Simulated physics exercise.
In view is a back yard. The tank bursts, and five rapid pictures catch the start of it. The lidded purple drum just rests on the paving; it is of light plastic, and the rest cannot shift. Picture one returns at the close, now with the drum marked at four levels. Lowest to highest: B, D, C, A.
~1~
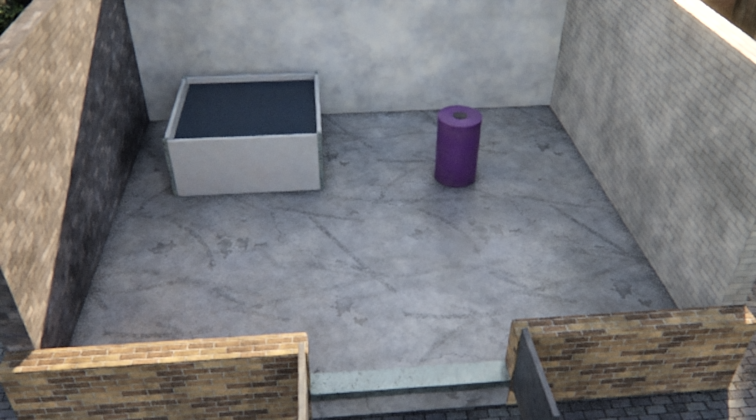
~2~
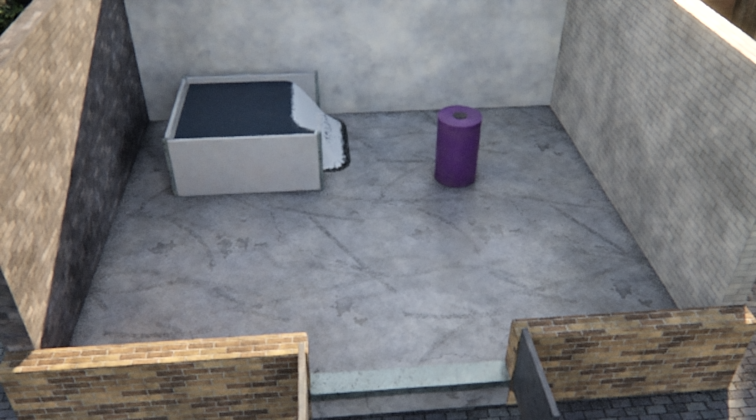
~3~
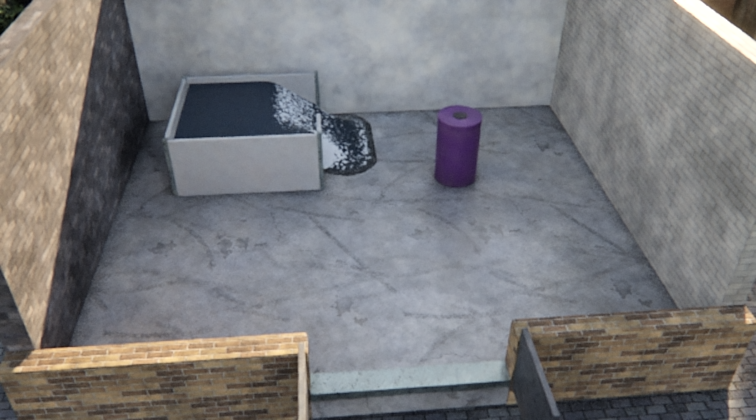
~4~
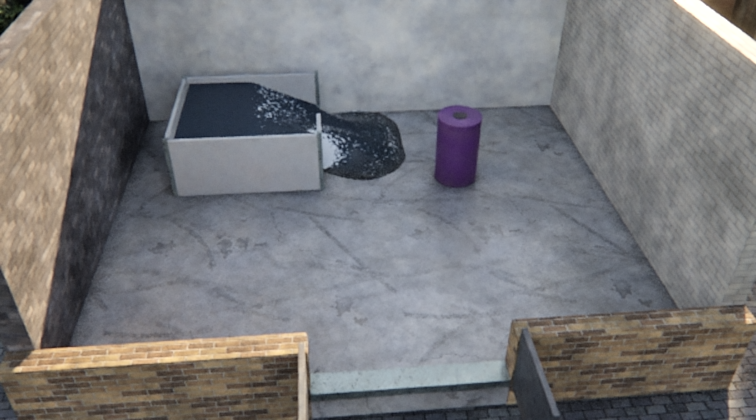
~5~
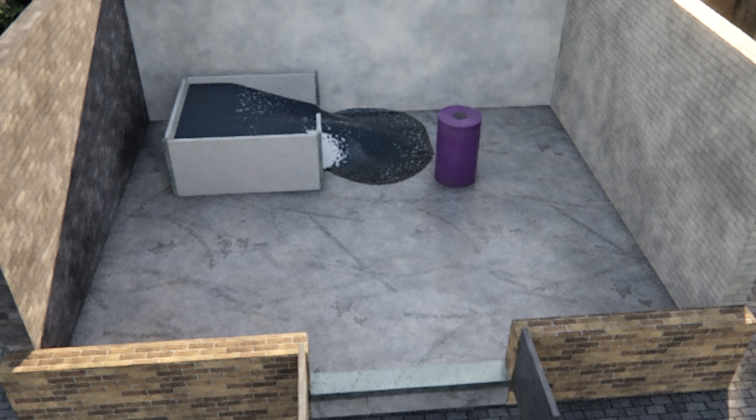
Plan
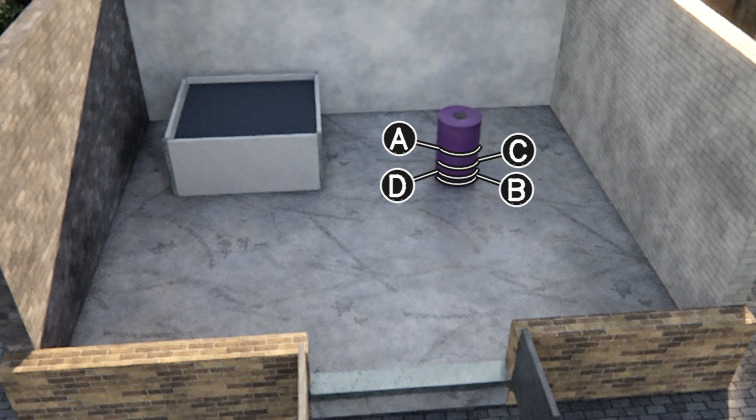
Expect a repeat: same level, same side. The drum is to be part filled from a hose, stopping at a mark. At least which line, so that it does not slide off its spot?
Choose C.
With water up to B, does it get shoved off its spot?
Yes, that goes wrong.
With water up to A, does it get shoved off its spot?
No.
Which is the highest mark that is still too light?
It is D.
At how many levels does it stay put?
Two of the four.
On the marked copy, A at (462, 154); B at (459, 184); C at (461, 168); D at (460, 178); from the bottom up B, D, C, A.
If A is chosen, it does not move.
If B is chosen, it is pushed about 6 times its own width away.
If C is chosen, it does not move.
If D is chosen, it is pushed about its own width away.
